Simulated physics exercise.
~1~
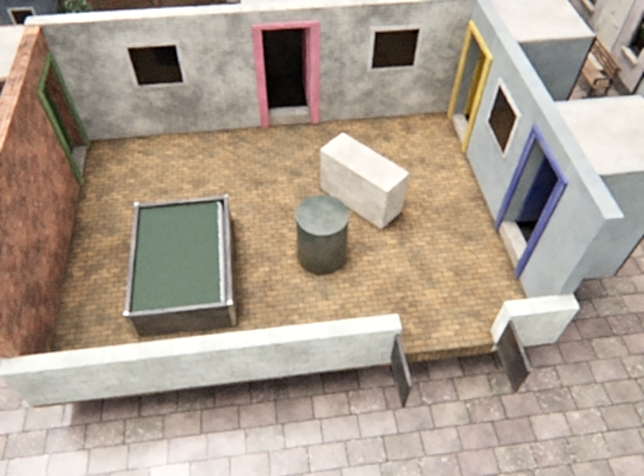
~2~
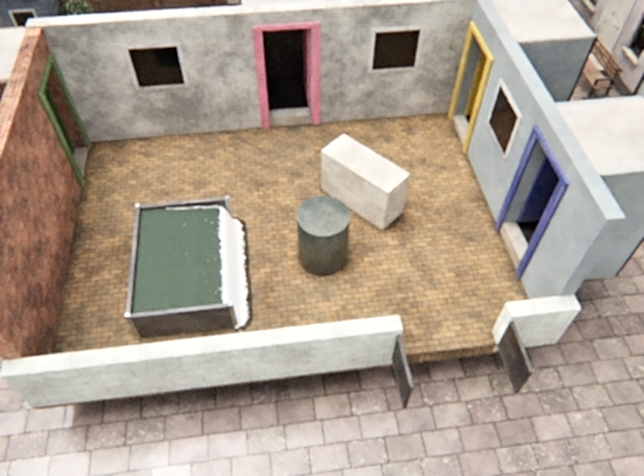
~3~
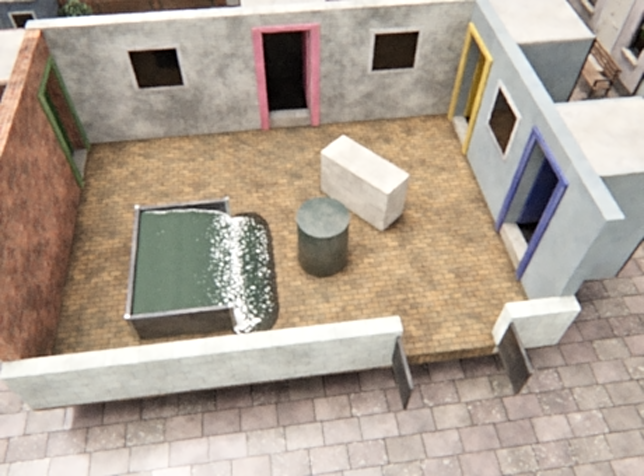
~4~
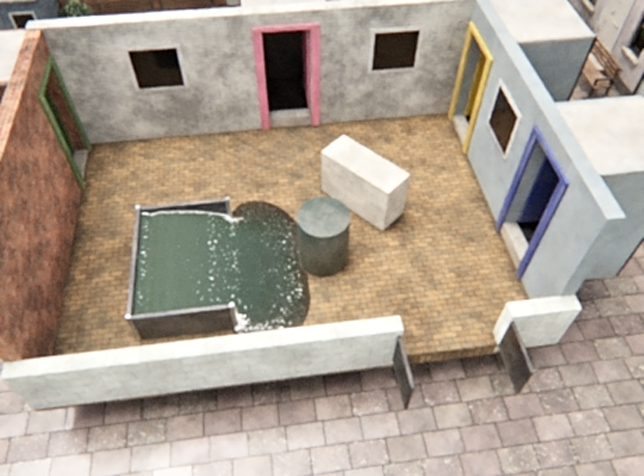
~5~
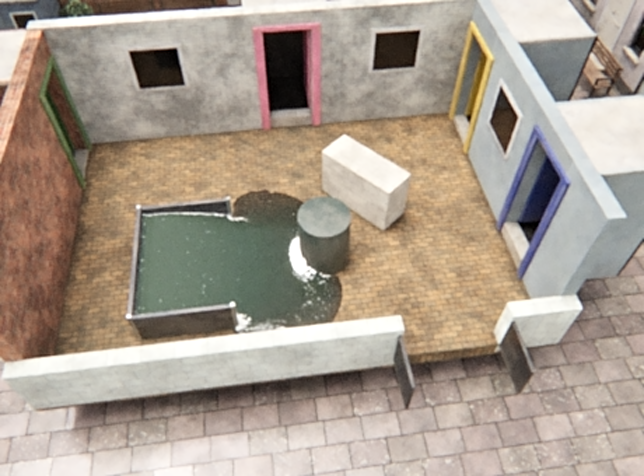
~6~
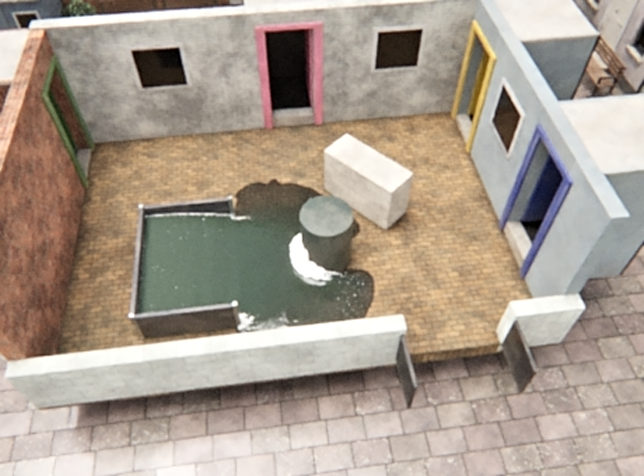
Dark green water burst out of the right side of an open tank in a walled yard, foamed across the brick floor, and spread around a round grey-green drum, splashing white against its near side.
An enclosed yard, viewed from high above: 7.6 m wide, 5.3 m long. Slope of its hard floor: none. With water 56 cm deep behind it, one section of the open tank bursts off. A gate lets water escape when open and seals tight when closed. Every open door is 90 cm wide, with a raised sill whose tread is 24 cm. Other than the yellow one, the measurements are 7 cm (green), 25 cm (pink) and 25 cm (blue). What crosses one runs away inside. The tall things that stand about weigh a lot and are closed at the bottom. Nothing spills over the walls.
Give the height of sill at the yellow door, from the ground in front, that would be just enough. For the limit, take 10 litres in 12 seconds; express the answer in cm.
Close to 7.5 cm.
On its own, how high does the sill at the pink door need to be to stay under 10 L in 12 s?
At pink, about 12.0 cm.
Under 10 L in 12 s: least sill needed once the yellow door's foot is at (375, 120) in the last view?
Minimum: Close to 7.0 cm.
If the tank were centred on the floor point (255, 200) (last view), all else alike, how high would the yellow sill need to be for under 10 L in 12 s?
Then close to 22 cm.
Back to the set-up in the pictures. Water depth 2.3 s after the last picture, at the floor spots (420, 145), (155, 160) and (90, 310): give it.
Taking the spots in order: About 0, 0 and 0 centimetres.
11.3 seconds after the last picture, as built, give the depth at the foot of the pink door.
It works out to about 4.5 centimetres deep.
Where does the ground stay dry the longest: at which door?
Door: Green.
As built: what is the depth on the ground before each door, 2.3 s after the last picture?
Depths in cm: Green 0, yellow 0, pink 15, blue 12.
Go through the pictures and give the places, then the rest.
The first picture shows still water, 56 cm deep, in the open tank at (181, 254); the yellow door at (468, 94) is dry.
In the second picture, the front is at (246, 278), 0.2 m from the gap at (230, 265); 0.3 m2 of floor is wet, 56 cm left at the back.
In the third picture, water pours out at (230, 267) and has run 0.7 m, to (274, 310); about 10 cm deep outside, 56 cm at the back.
In the fourth picture, water pours out at (231, 267) and has run 1.1 m, to (304, 303); about 8 cm deep outside, 50 cm at the back.
In the fifth picture, the gap is at (232, 267), the front 1.7 m out at (336, 290); the back of the open tank holds 47 cm.
In the sixth picture, water pours out at (234, 266) and has run 2.2 m, to (368, 292); about 6 cm deep outside, 45 cm at the back; 3.4 m in a straight line remain to the yellow door at (471, 94).
Then, 0.7 s after the last picture water covers 30 % of the floor, deepest (36 cm) near (294, 259); it has not reached the yellow door.
Then, 2.3 s after the last picture water covers 45 % of the floor, deepest (30 cm) near (543, 324); it has not reached the yellow door.
Then, 11.3 s after the last picture water covers 100 % of the floor, deepest (8 cm) near (90, 163); 4 cm at the yellow door, 0 litres in over its 12 cm sill.
At the yellow door as built, the water peaked near 11 cm, 4.5 s after the last picture.
Run again over the same 12 s with other heights there, 18 litres in over 6.5 cm, 4 litres over 8.5 cm. The limit of 10 litres is kept from about 7.5 cm up.
